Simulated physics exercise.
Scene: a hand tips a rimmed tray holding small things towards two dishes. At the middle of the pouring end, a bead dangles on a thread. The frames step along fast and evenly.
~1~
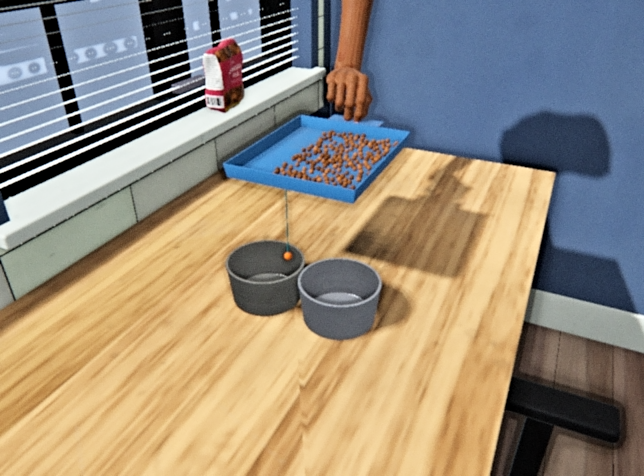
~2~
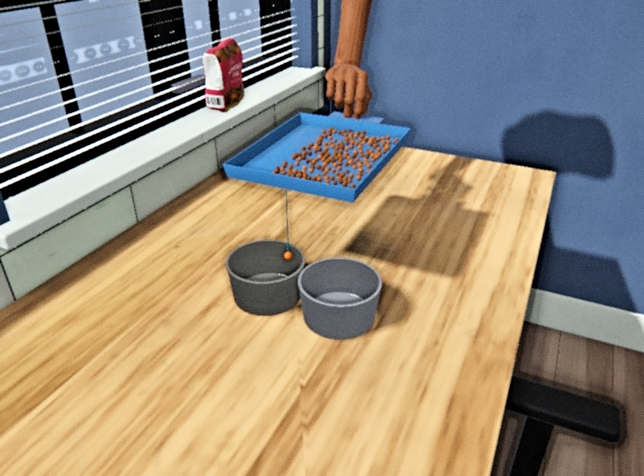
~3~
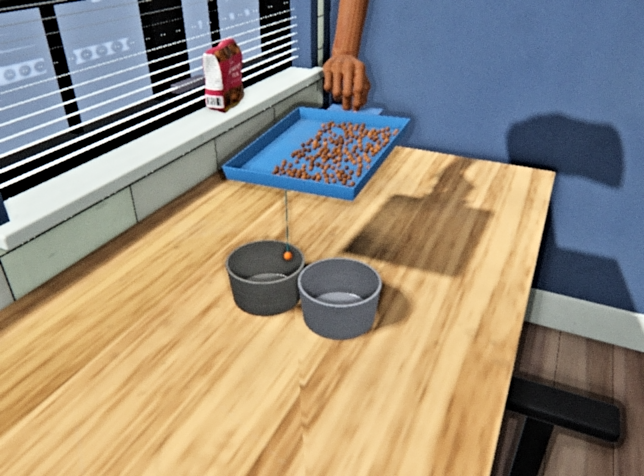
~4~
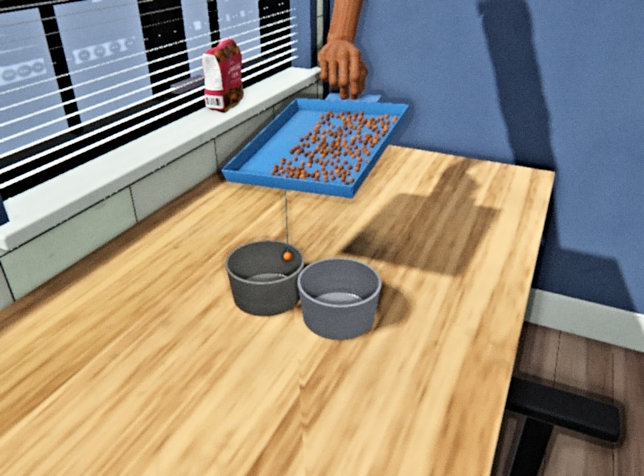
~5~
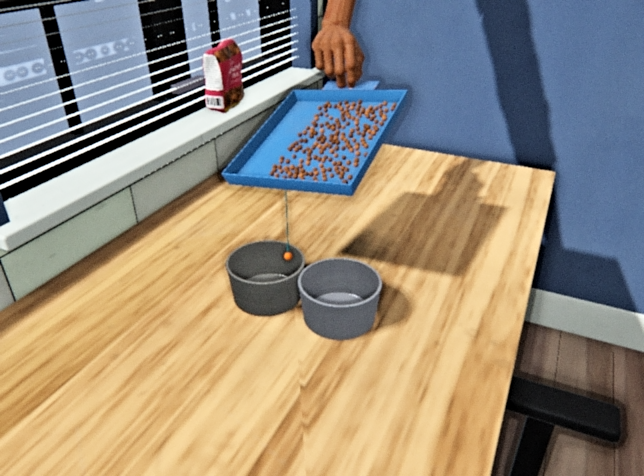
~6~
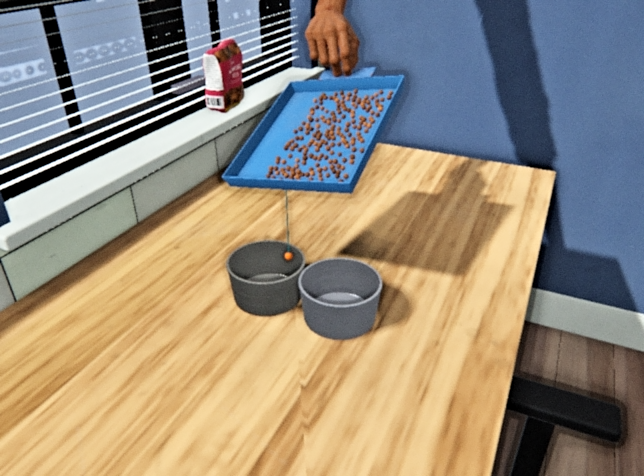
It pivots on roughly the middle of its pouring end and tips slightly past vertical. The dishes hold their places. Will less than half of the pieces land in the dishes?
No, most of them land there.
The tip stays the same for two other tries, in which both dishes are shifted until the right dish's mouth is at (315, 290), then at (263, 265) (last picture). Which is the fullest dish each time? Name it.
Well, first the one further left, then the one further right.
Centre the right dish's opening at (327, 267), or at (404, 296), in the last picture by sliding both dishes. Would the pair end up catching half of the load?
Result, first setup: The bulk; second setup: The minor share.
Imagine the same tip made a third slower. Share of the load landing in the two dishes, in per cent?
Around 70 percent.
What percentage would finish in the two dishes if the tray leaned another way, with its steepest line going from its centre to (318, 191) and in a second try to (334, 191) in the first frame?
Lab note: Try one about 80 %, try two 100 %.
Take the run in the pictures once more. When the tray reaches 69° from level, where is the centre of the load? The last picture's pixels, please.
The middle of the load sits near (253, 182).
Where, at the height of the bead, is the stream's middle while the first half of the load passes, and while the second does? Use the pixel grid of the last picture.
First half (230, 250); second half (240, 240).
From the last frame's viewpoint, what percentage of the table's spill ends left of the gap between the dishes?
About 100 percent of the spill.
Just after the last frame, tray tipped steeply; the larger part on the tray; just a few in the left dish; just a few outside both; about a tenth in the air.
A moment on, tray tipped past a quarter turn; roughly a quarter on the tray; roughly a quarter in the left dish; roughly a quarter outside both; roughly a quarter in the air.
Further on, tray tipped past a quarter turn; roughly two thirds in the left dish; roughly a third outside both.
When it is over, tray tipped past a quarter turn; not one in the right dish; roughly two thirds in the left dish; roughly a third outside both.
